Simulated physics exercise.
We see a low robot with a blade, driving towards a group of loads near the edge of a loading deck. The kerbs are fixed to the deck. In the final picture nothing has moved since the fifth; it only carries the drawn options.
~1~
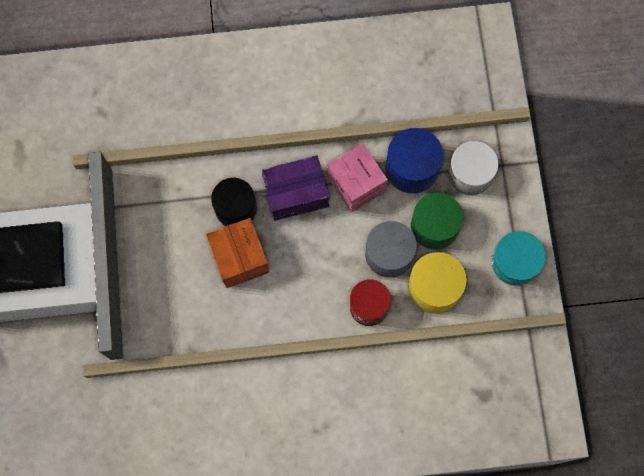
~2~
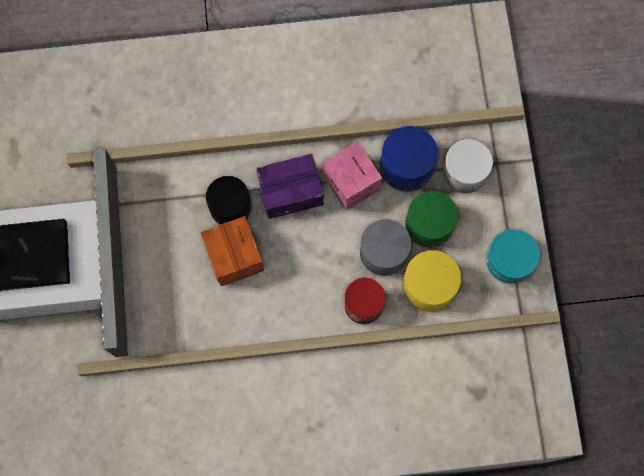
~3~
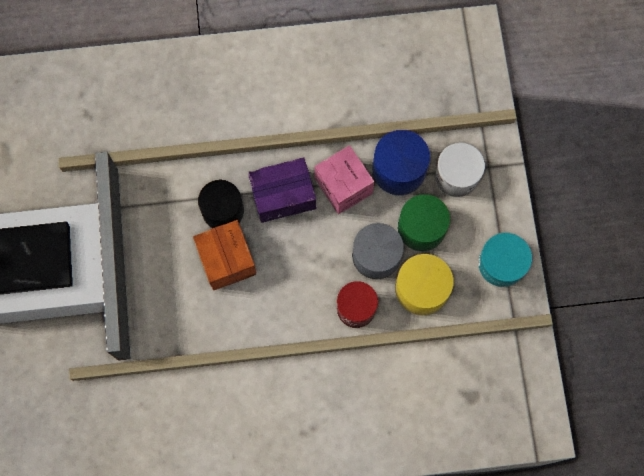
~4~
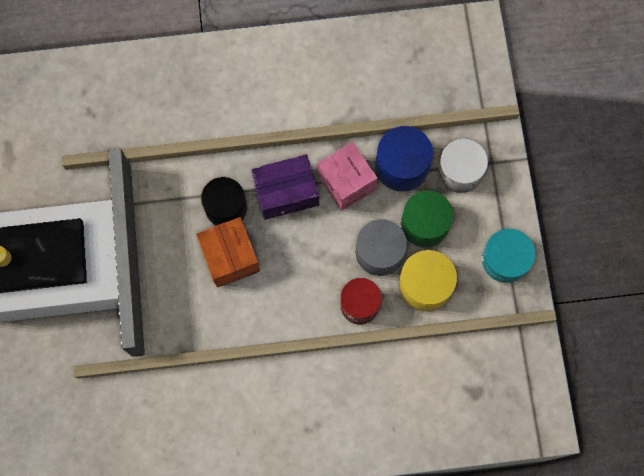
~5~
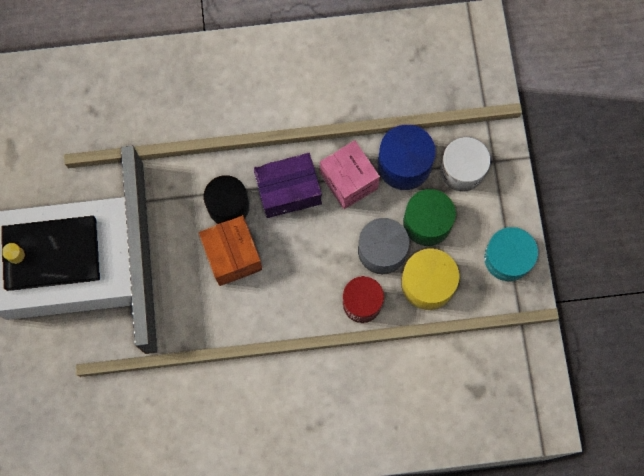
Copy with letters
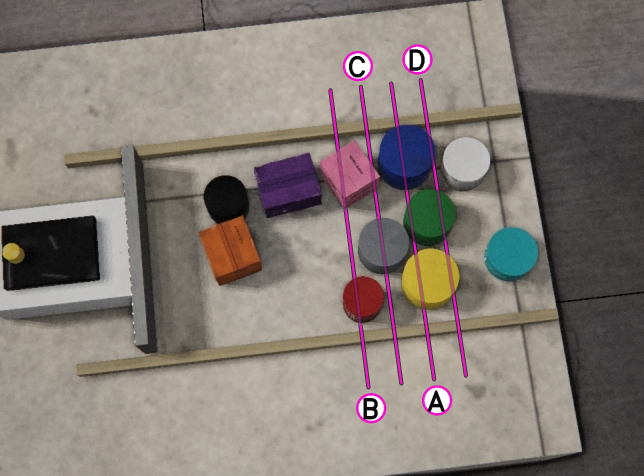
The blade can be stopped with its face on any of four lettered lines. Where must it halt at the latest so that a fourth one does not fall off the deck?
Stop at A.
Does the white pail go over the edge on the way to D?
Yes.
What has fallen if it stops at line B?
The white pail.
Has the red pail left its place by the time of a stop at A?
Yes.
On the copy, A at (412, 226); B at (349, 233); C at (380, 229); D at (442, 222).
On A. First, robot (157, 240); pink box (360, 172); purple box (308, 182).
Then, robot (259, 229); white pail (534, 172); blue canister (495, 139).
Finally, robot (334, 220); blue canister over the edge; white pail over the edge; two fallen.
By contrast, B is within the limit but short; C is within the limit but short; D drops five.
